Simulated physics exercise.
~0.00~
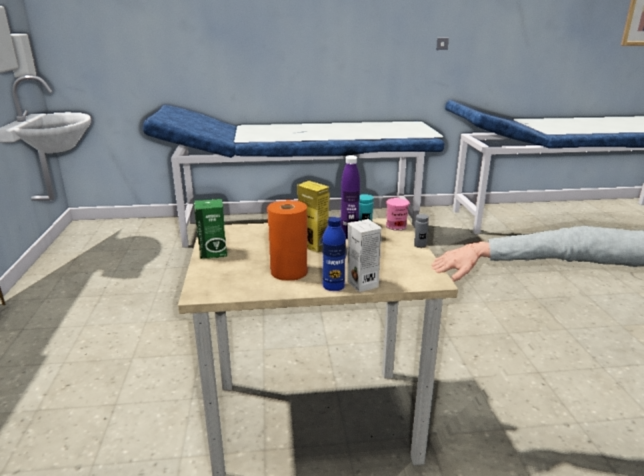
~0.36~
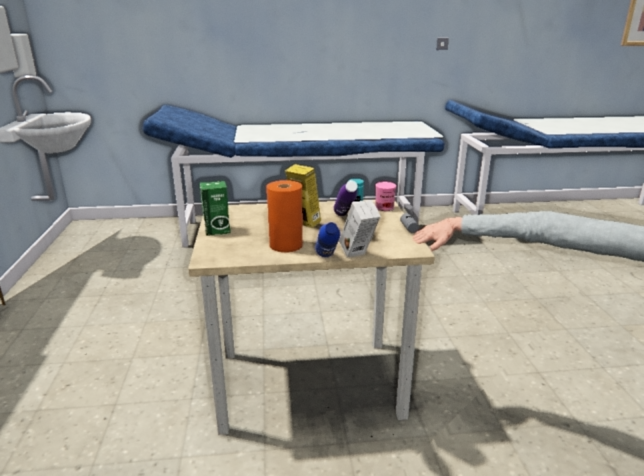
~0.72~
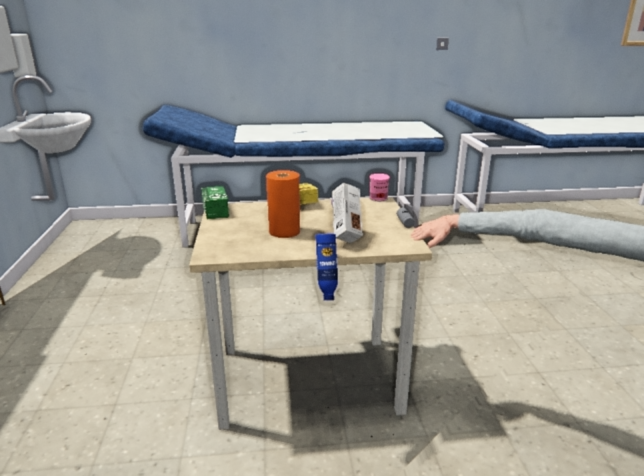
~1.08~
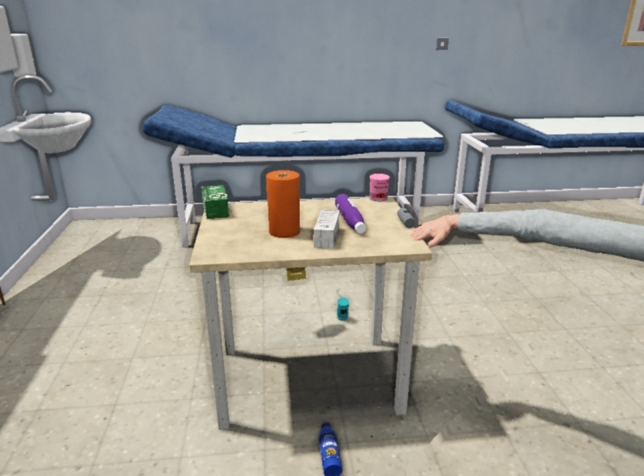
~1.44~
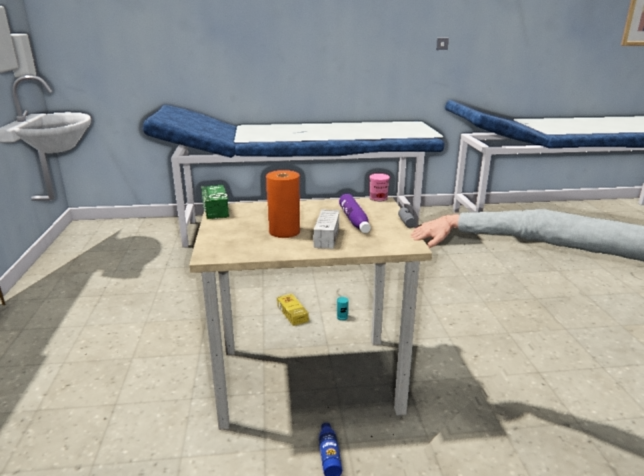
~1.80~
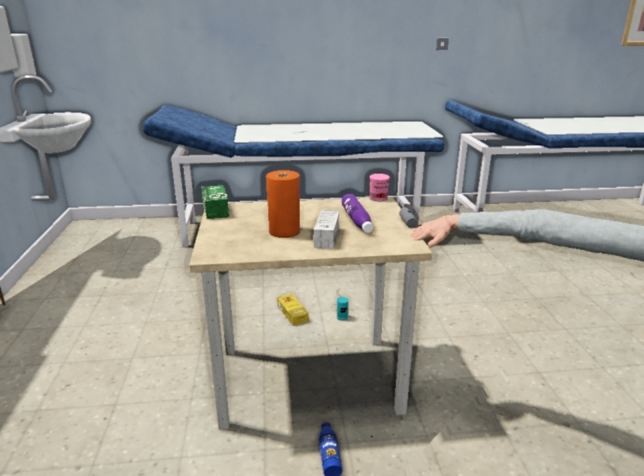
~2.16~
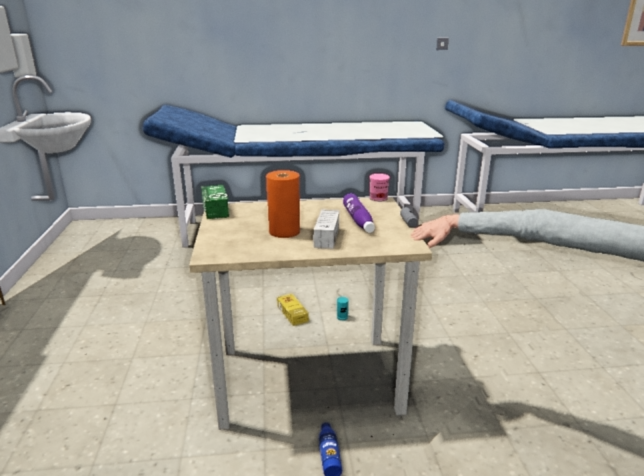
We see an arm beside a small table of bottles, cartons and tins as the table jolts away from us and several items topple. A blue bottle, a yellow carton and a turquoise jar drop to the floor, while the orange roll and pink tin stay upright.
